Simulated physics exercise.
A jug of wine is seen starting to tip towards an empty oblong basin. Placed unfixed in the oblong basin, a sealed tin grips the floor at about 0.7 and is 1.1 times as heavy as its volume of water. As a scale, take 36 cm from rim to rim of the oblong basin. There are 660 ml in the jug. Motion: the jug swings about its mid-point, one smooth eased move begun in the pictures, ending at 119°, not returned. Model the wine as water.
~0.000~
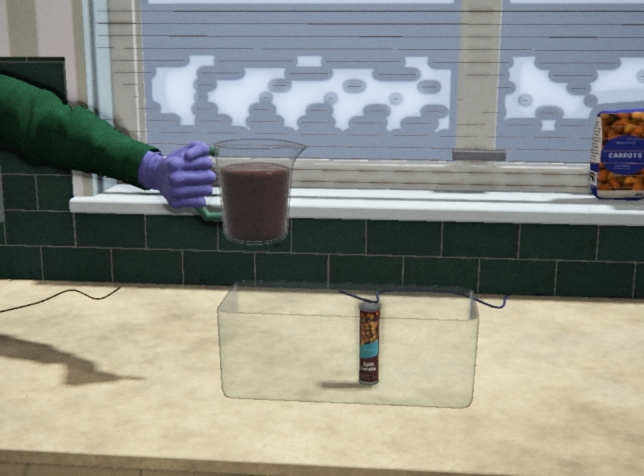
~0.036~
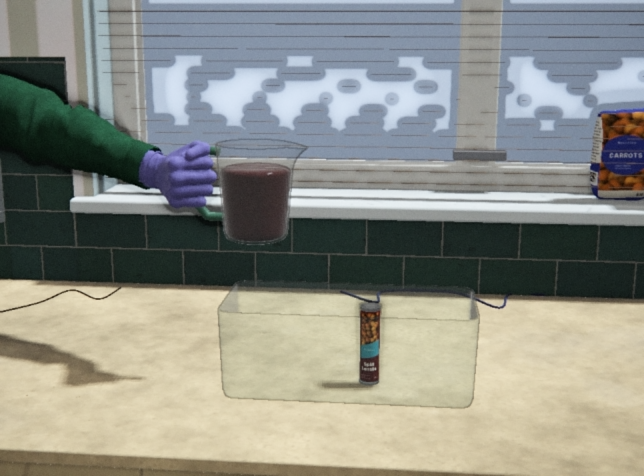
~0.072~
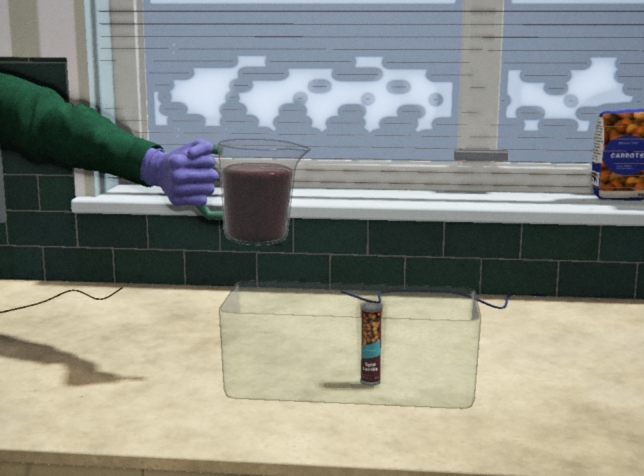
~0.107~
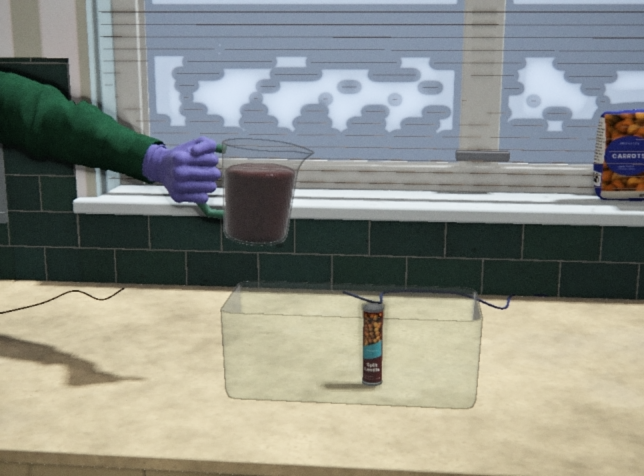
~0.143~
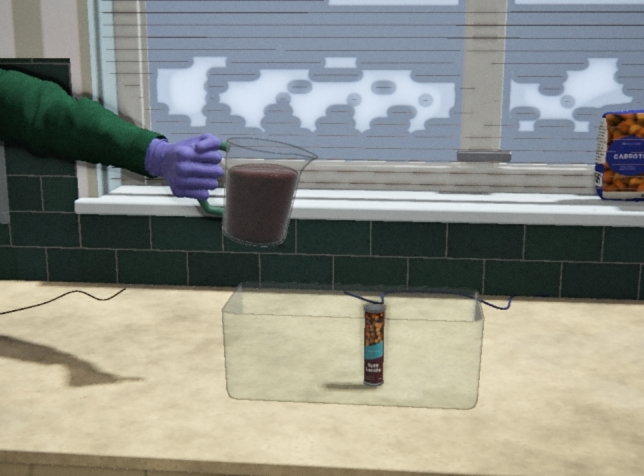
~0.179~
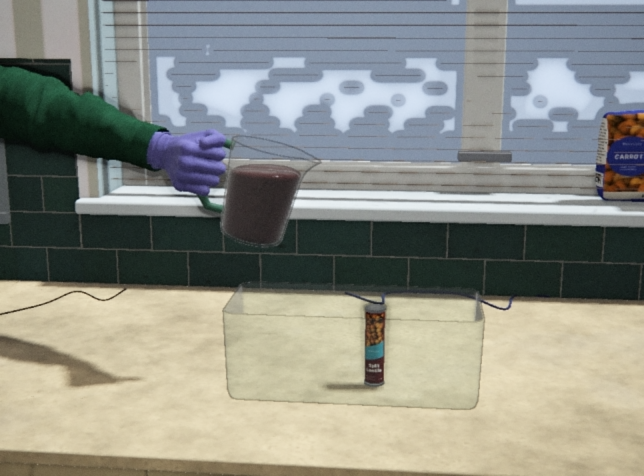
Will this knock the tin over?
Yes, it is knocked over.
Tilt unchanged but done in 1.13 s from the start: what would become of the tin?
In that case the tin overturns.
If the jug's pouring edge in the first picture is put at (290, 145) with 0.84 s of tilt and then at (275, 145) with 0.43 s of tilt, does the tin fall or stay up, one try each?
In the first try it remains standing; in the second it remains standing.
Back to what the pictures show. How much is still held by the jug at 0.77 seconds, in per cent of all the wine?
I'd estimate some 12 per cent.
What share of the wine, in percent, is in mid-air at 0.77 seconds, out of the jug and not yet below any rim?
Near 18 in a hundred.
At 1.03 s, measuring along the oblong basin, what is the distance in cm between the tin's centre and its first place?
Measured centre to centre, about 9 cm.
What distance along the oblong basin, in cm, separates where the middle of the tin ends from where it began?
It finishes around 8.5 cm from where it began.
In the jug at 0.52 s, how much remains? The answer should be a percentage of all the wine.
Remaining: Near 78 % of the total.
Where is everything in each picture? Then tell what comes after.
In the first picture, tilt 0°; pouring edge (307, 146); surface from (221, 167) to (290, 168); the oblong basin's rim runs from (227, 296) to (475, 305); the tin's top is at (370, 310).
In the second picture, tilt 1°; pouring edge (308, 147); surface from (222, 167) to (291, 168).
In the third picture, tilt 2°; pouring edge (311, 149); surface from (224, 167) to (293, 169).
In the fourth picture, tilt 5°; pouring edge (314, 152); surface from (226, 167) to (296, 170).
In the fifth picture, tilt 9°; pouring edge (318, 156); surface from (229, 168) to (299, 172).
In the sixth picture, tilt 14°; pouring edge (322, 162); surface from (231, 169) to (301, 173).
Then, 0.52 s in, the tilt is 85° and 77 per cent is still to pour; the tin stands where it began.
Then, 0.77 s in, the tilt is 118° and 13 per cent is still to pour; the tin leans 11°.
Then, 1.03 s in, the tilt is 119° and 0 per cent is still to pour; the tin lies on its side.
Then, 1.31 s in, the tilt is 119° and 0 per cent is still to pour; the tin lies on its side.
Finally, the tin lies on its side.
